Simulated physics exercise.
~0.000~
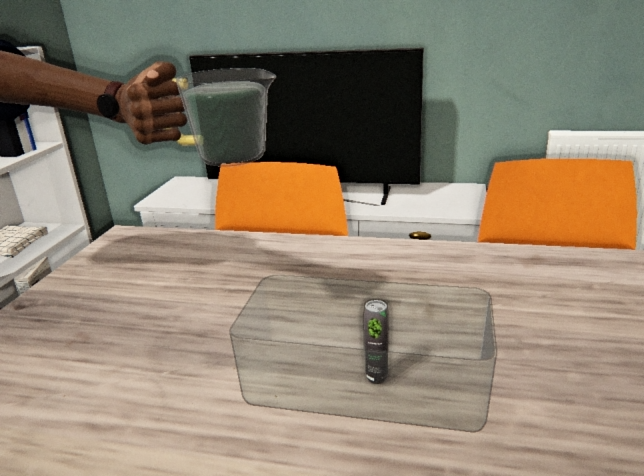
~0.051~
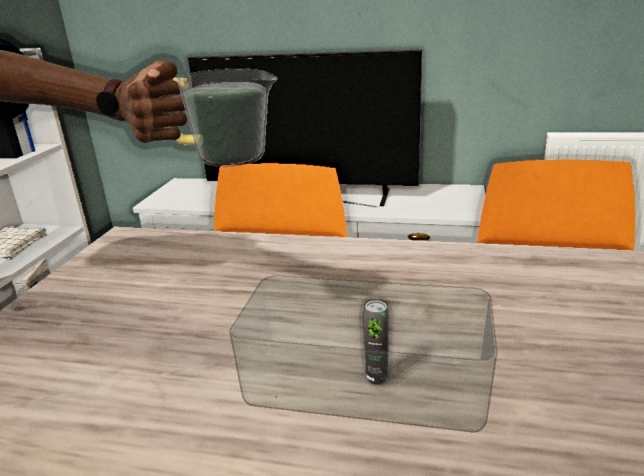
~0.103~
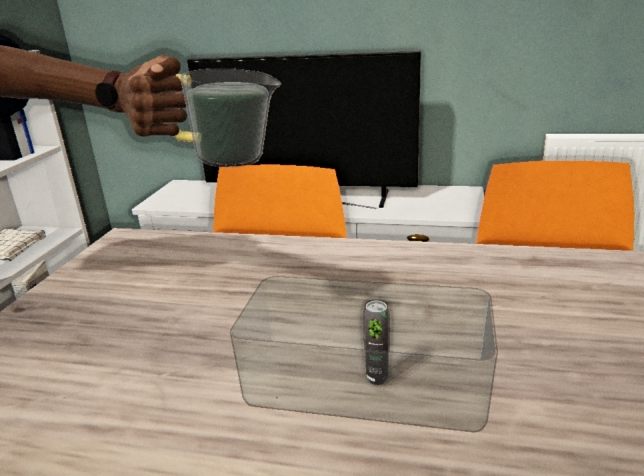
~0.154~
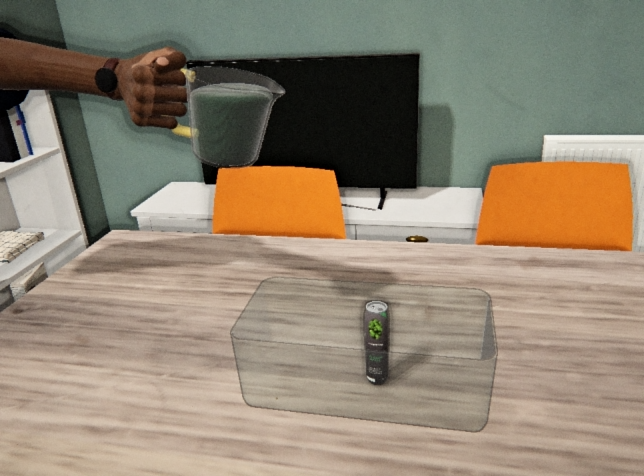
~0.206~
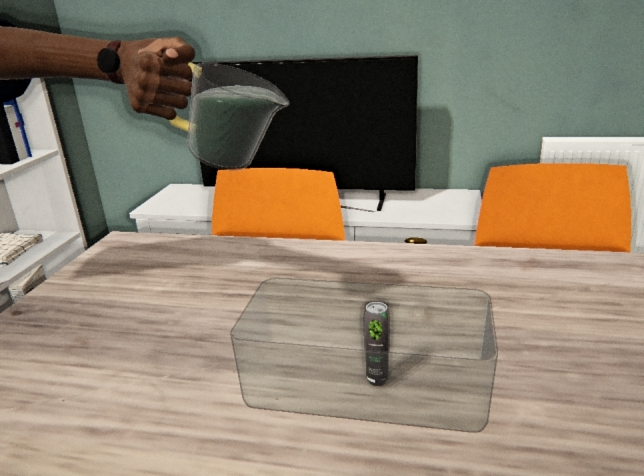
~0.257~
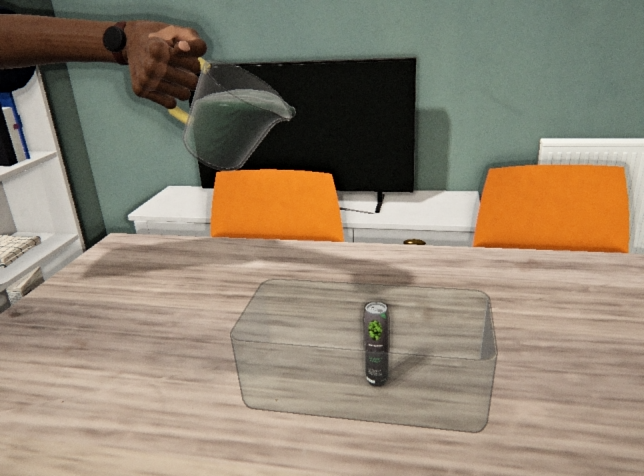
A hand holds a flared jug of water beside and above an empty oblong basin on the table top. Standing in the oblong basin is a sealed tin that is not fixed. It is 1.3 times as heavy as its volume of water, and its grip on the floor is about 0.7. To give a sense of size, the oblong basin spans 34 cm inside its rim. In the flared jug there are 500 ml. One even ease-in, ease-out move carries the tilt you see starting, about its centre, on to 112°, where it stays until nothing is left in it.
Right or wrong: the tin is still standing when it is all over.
Wrong, it has gone over.
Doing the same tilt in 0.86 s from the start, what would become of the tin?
In that case the tin overturns.
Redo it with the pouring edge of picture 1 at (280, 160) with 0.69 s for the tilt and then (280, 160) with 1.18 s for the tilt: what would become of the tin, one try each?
Try 1: Still standing; try 2: Still standing.
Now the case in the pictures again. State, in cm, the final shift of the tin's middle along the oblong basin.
It finishes around 8.5 cm from where it began.
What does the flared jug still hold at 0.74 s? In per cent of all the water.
Near 3 percent, more or less.
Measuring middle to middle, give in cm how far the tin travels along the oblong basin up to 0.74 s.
Near 2 cm.
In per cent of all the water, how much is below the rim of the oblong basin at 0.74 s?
About 72 per cent.
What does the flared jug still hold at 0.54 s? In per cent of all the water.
I'd put it near 40 percent.
Then, 0.54 s in, the tilt is 99° and 40 per cent is still to pour; the tin stands where it began.
Then, 0.74 s in, the tilt is 112° and 3 per cent is still to pour; the tin leans 7°.
Then, 0.96 s in, the tilt is 112° and 0 per cent is still to pour; the tin leans 37°.
Then, 1.19 s in, the tilt is 112° and 0 per cent is still to pour; the tin lies on its side.
Finally, the tin lies on its side.
